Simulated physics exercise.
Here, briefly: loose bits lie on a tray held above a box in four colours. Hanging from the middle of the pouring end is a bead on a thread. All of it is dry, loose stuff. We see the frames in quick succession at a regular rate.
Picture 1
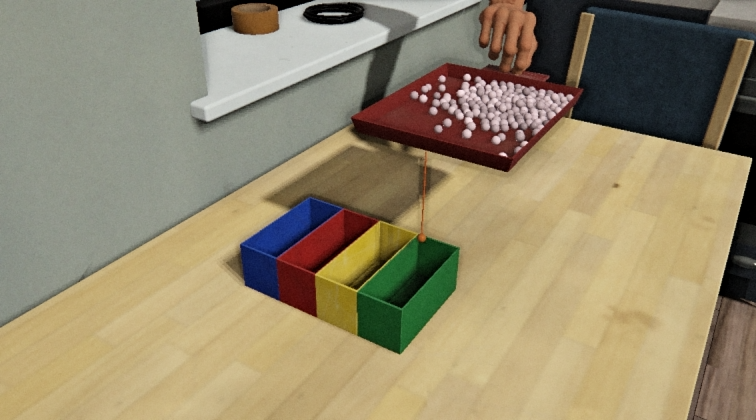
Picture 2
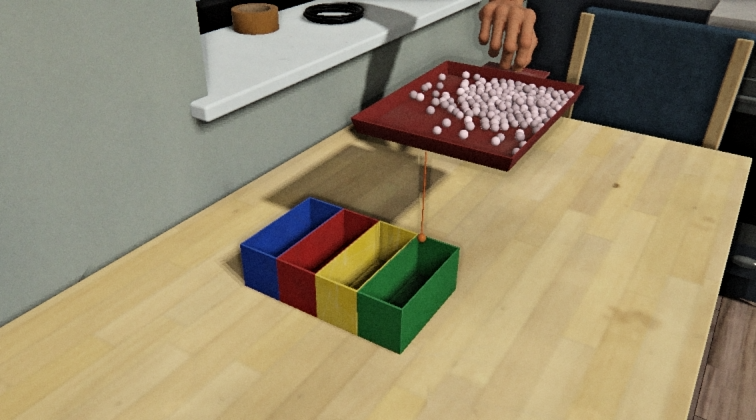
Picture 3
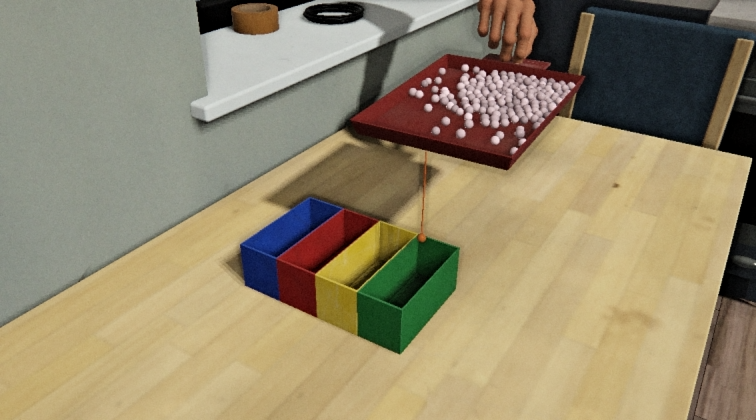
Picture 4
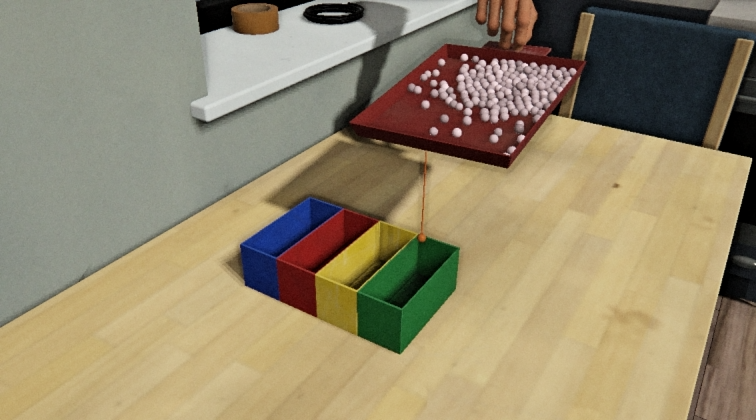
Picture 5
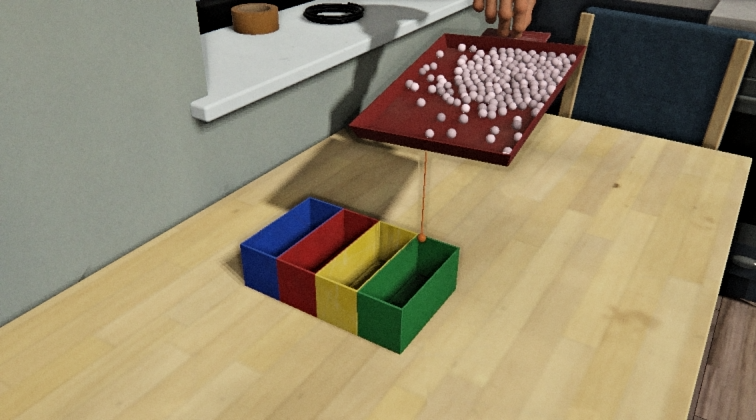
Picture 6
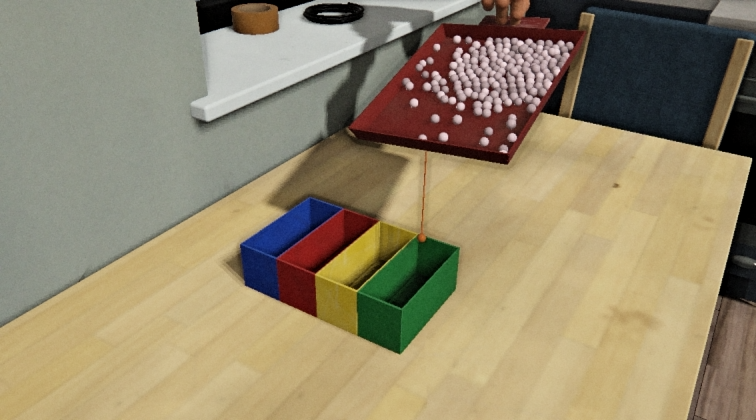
On a wooden table, a hand slowly raised the far end of a red tray above four coloured boxes, and the small pale balls on it shifted slightly and began rolling toward the lower edge.
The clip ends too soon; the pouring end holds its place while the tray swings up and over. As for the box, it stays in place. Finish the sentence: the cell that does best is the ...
... Red cell.
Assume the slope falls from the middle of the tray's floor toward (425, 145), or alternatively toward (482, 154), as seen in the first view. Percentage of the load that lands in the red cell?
Shares, approx.: 20 %, then 0 %.
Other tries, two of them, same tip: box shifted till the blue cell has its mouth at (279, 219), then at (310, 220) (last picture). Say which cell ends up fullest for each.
It would be that yellow cell the first time and red the second time.
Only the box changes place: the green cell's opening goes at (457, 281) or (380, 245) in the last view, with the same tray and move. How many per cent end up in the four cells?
You'd get 90 per cent first and 90 per cent second.
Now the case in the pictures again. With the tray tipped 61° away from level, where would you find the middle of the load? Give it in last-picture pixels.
Close to (377, 145).
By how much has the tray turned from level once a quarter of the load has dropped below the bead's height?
60°.
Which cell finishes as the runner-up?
Rank two - the cell in yellow.
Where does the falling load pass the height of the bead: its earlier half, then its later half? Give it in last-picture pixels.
It passes near (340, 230) first and then near (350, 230).
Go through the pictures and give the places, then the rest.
In the first frame, corners of the pouring end (357, 117) and (509, 155), level; middle of the load (508, 105), sugar pearls; bead on its thread (421, 238); blue cell (260, 268); red cell (297, 284); yellow cell (337, 301); green cell (379, 319).
In the second frame, corners of the pouring end (357, 117) and (509, 155), level; middle of the load (508, 103).
In the third frame, corners of the pouring end (357, 119) and (509, 154), tipped barely, lowest at the left corner; middle of the load (508, 97), about a tenth on the move.
In the fourth frame, corners of the pouring end (356, 121) and (508, 152), tipped a little, lowest at the left corner; middle of the load (508, 88), about a tenth on the move.
In the fifth frame, corners of the pouring end (355, 123) and (507, 151), tipped a little, lowest at the left corner; middle of the load (506, 79), roughly a quarter on the move.
In the sixth frame, corners of the pouring end (355, 126) and (506, 150), tipped clearly, lowest at the left corner; middle of the load (501, 72), almost all on the move; blue cell (260, 268); red cell (297, 284); yellow cell (337, 301); green cell (379, 319).
Just after the last frame, tray tipped steeply; roughly two thirds on the tray; about a tenth in the red cell; about a tenth in the yellow cell; about a tenth in the blue cell; just a few in the green cell; about a tenth falling or outside the box.
A moment on, tray tipped past a quarter turn; just a few on the tray; roughly half in the red cell; roughly a quarter in the yellow cell; about a tenth in the green cell; about a tenth in the blue cell; about a tenth falling or outside the box.
Further on, tray tipped past a quarter turn; roughly half in the red cell; roughly a quarter in the yellow cell; about a tenth in the green cell; about a tenth in the blue cell; about a tenth falling or outside the box.
When it is over, tray tipped past a quarter turn; roughly half in the red cell; roughly a quarter in the yellow cell; about a tenth in the green cell; about a tenth in the blue cell; about a tenth outside the box.
